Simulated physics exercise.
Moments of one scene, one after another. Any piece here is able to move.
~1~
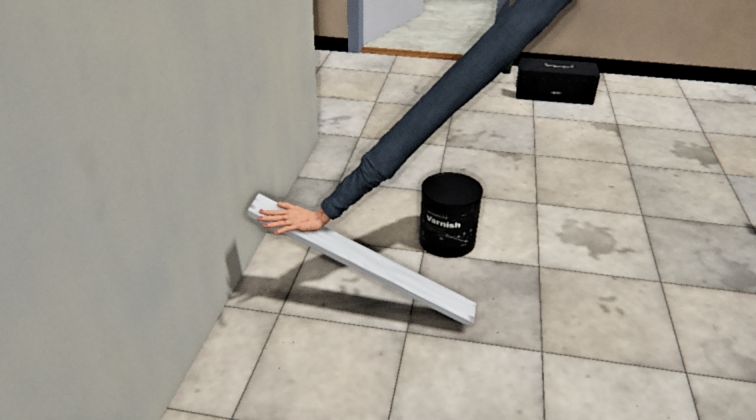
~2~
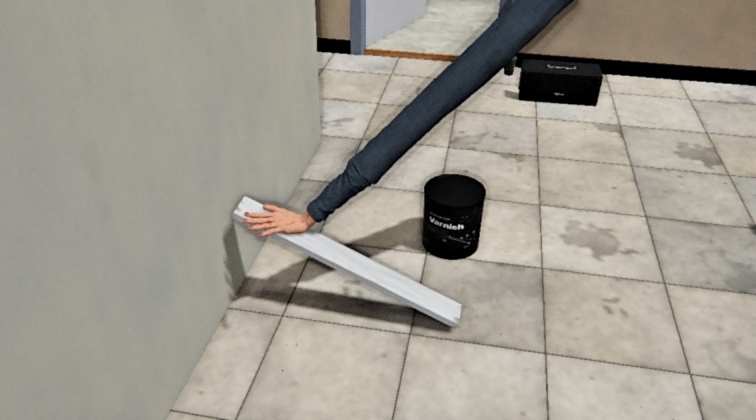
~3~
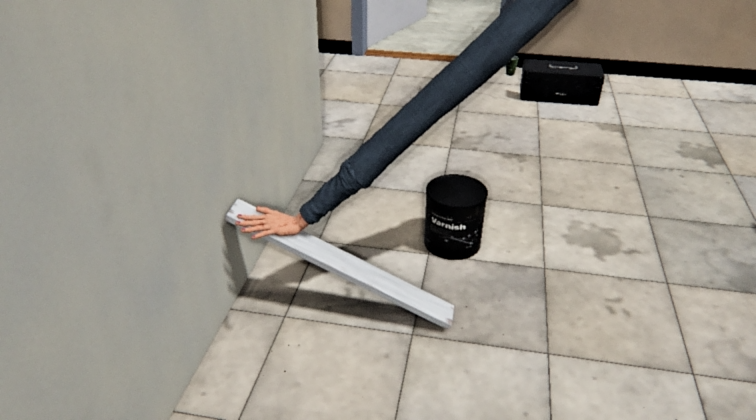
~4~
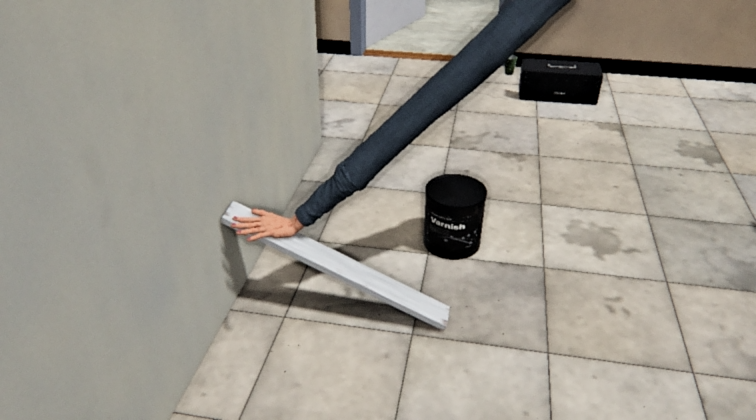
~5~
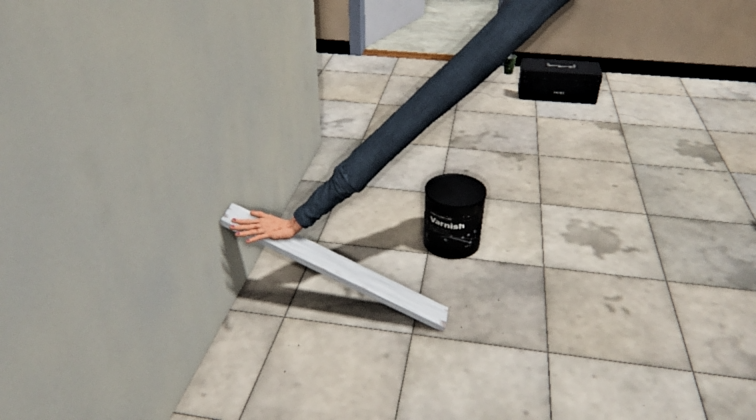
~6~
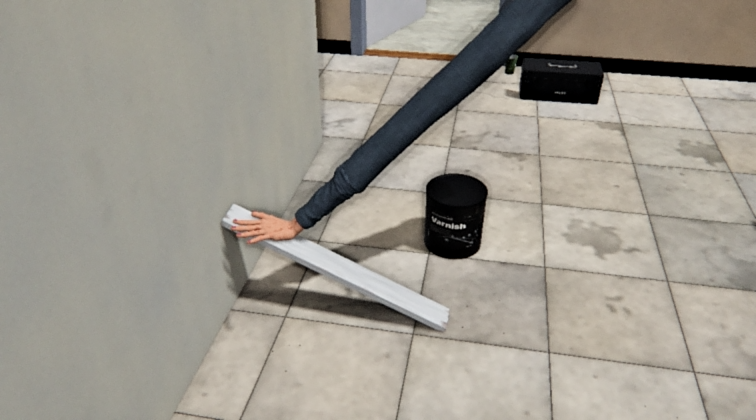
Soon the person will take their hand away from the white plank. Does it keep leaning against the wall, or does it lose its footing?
Turns out it is unstable like that.
Then, 0.30 s later than the last frame, white plank sunk by 12° near (347, 288).
Then, 0.40 s later than the last frame, white plank sunk by 25° near (351, 307).
Then, 0.60 s later than the last frame, white plank sunk by 25° near (351, 308).
When it is over, moved from the start, white plank; black pail as before. End places, in pixels of the last picture, white plank near (351, 308). The plank gives way.
